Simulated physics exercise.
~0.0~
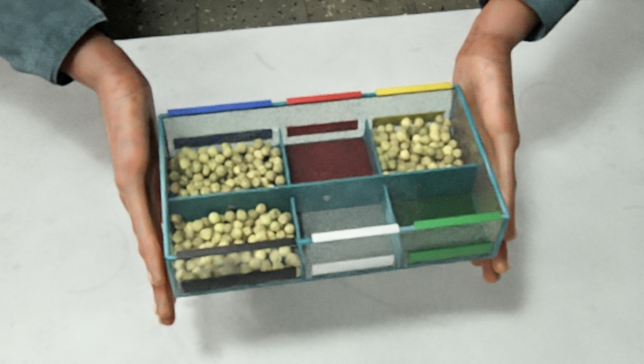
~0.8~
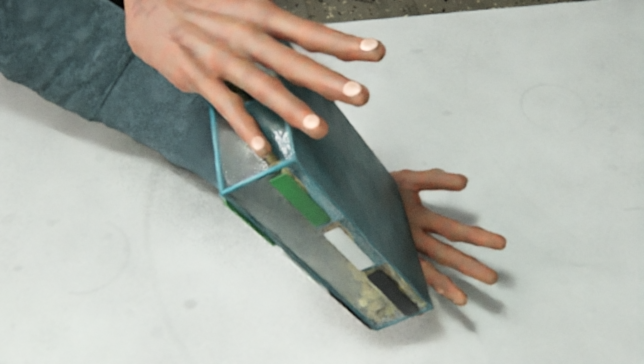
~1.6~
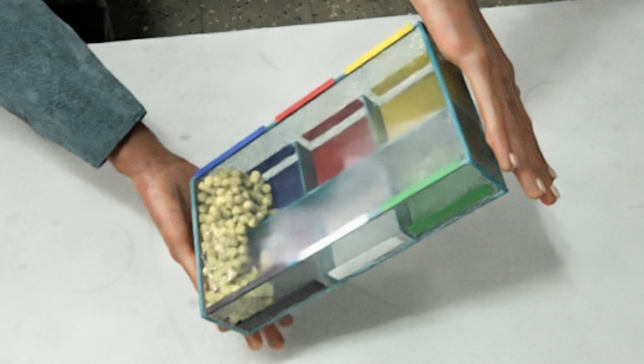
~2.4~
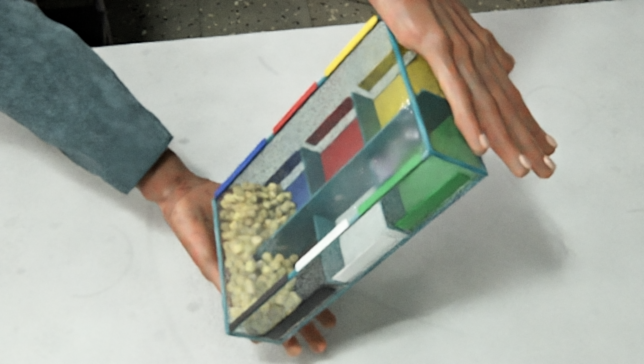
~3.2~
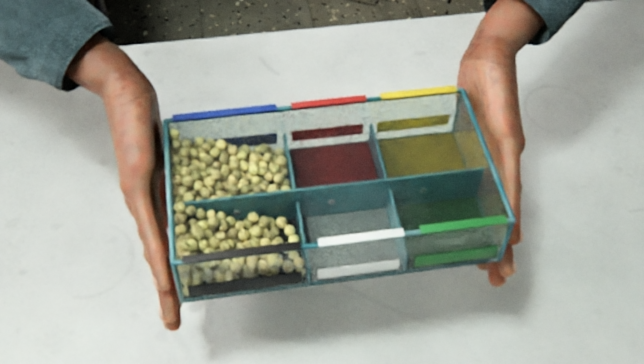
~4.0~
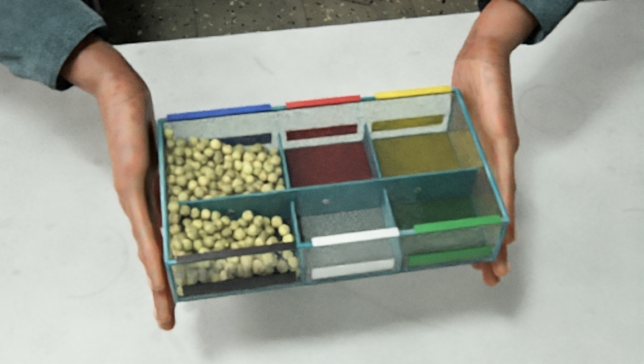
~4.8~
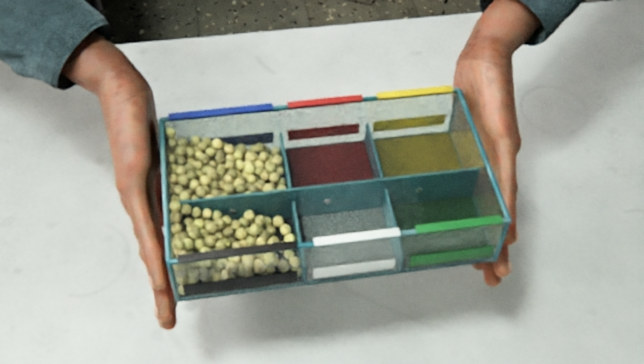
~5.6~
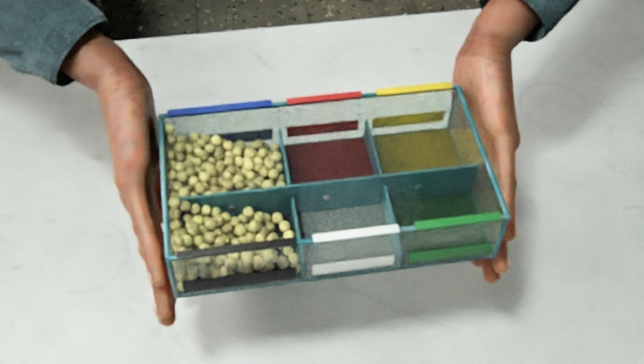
A clear-lidded box with six colour-marked compartments is held level in two hands above a pale table, with soya beans in the blue, black and yellow sections. The hands tip it steeply past upright, its right end swinging up and over. They then turn it partway back, and the beans lie heaped at the lower left end, the yellow section now empty. The box tilts more steeply again before the hands bring it back level. It rests there with beans only in the blue and black compartments, somewhat more in the blue.
